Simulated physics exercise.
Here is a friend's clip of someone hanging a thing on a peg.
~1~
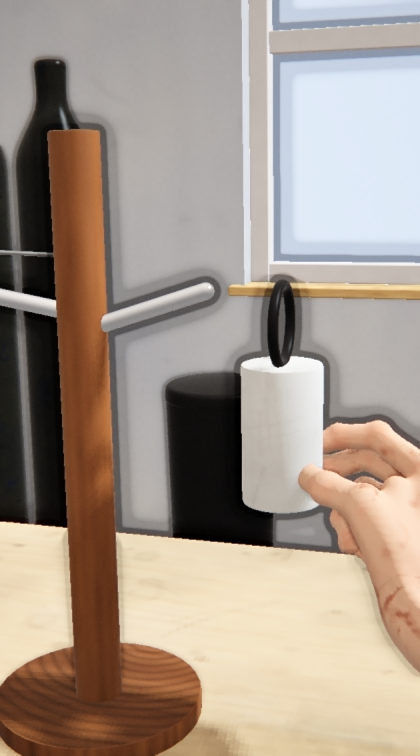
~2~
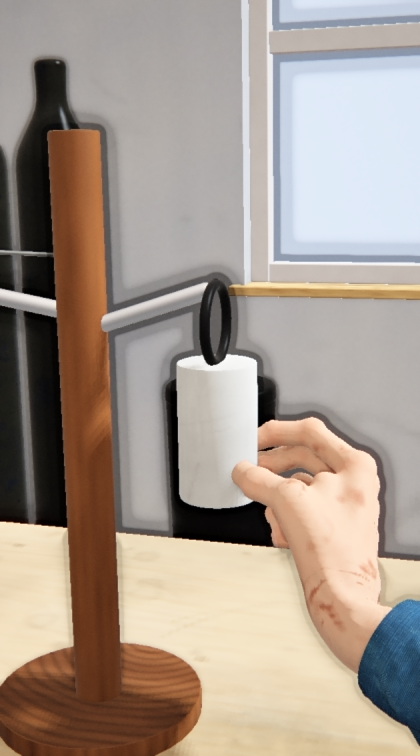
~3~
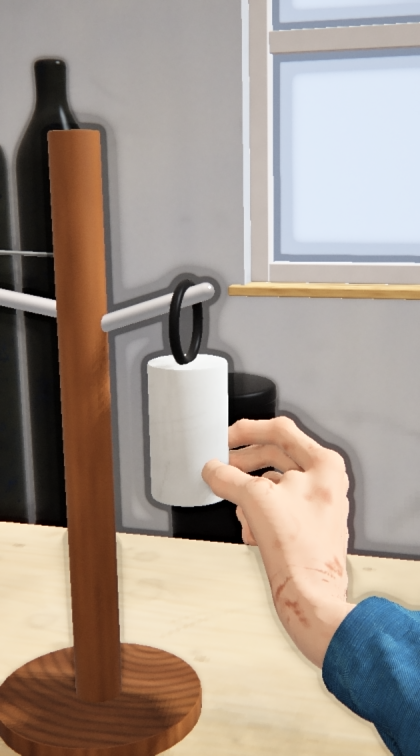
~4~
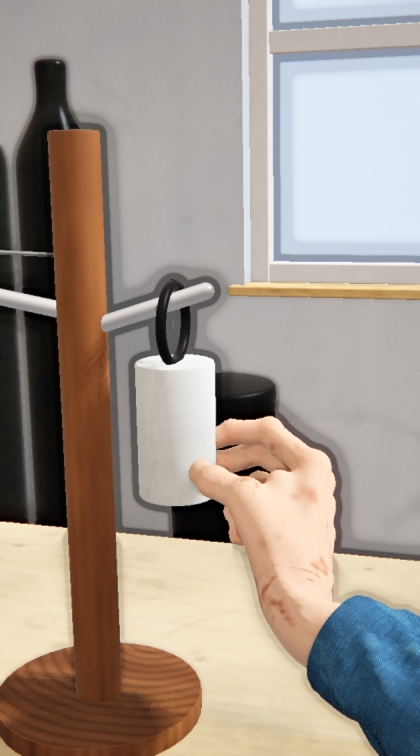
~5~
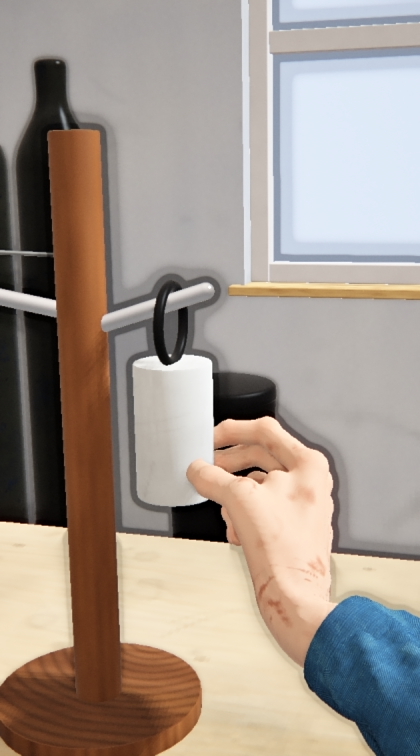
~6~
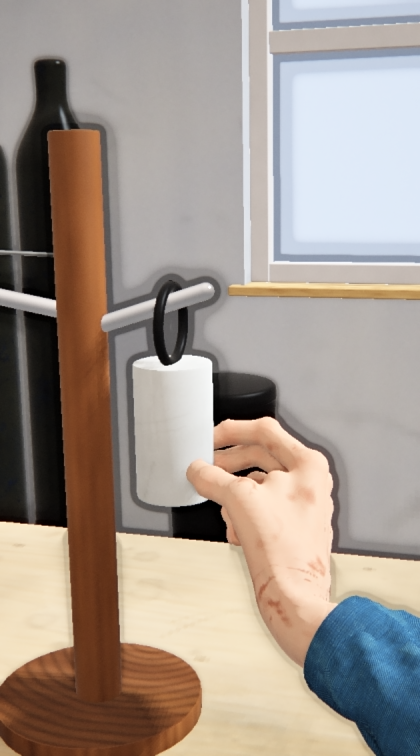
In the video, a hand holding a white cylindrical lantern with a black ring on top moves it left toward a wooden peg stand, bringing the ring around the light-coloured peg, then keeps holding it there, nearly still.
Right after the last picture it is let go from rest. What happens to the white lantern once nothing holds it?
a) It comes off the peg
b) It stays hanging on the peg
b.
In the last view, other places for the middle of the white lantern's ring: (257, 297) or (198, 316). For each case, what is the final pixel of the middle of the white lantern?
Around (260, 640) for the first option and (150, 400) for the second.
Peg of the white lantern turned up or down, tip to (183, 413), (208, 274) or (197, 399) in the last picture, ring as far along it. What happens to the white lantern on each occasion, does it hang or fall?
So, the first time it gets loose, the second time it keeps its place, and the third time it gets loose.
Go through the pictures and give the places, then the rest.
In the first frame, still on the way; white lantern (281, 392); peg stand (85, 438).
In the second frame, still on the way; white lantern (217, 389); peg stand (85, 438).
In the third frame, still on the way; white lantern (188, 389); peg stand (85, 438).
In the fourth frame, still on the way; white lantern (175, 388); peg stand (85, 438).
In the fifth frame, still on the way; white lantern (174, 389); peg stand (85, 438).
In the sixth frame, in place, still held; white lantern (172, 389); peg stand (85, 438).
Then, 0.12 s past the last view, white lantern leaning 10° off how it started near (163, 397).
Finally, the white lantern stays on its peg, near (149, 402).
